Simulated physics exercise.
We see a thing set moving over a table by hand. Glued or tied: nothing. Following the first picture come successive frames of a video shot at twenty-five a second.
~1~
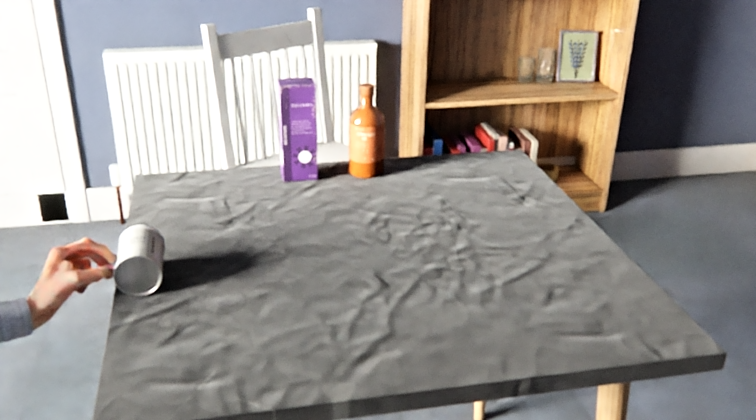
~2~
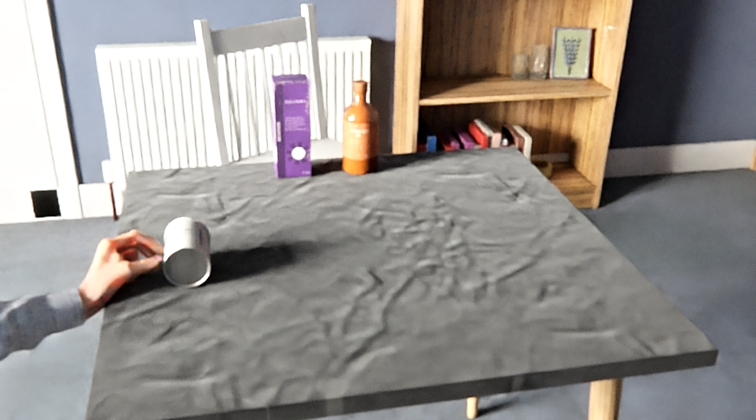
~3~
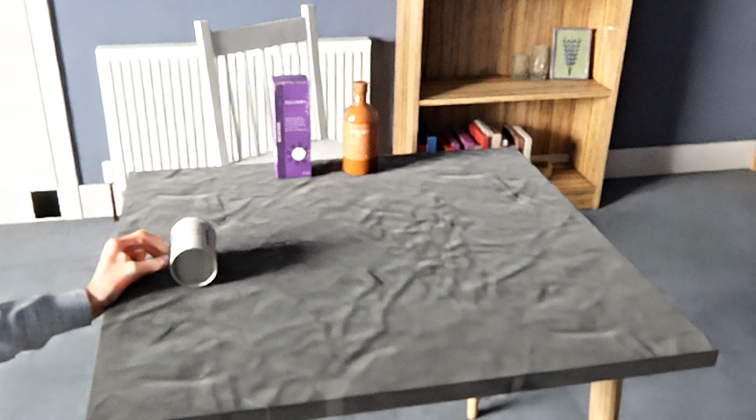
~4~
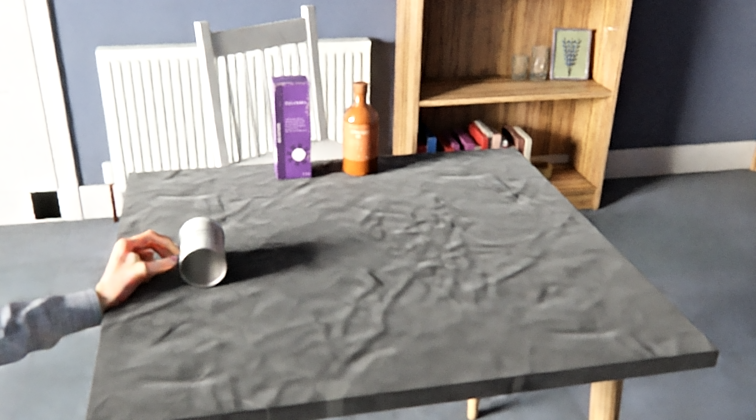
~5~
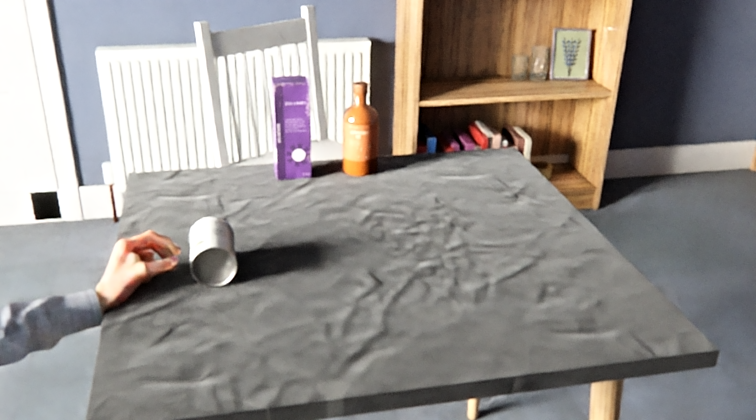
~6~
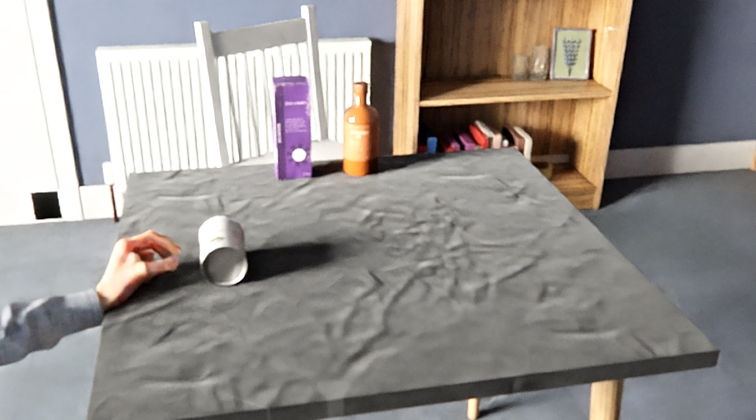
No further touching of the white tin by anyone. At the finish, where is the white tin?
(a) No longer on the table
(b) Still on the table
(b) Still on the table.
Then, 0.30 s later than the last frame, white tin moved well along near (286, 245).
Then, 0.70 s later than the last frame, white tin moved well along near (344, 240).
When it is over, moved from the start, white tin. End places, in pixels of the last picture, white tin near (383, 237).
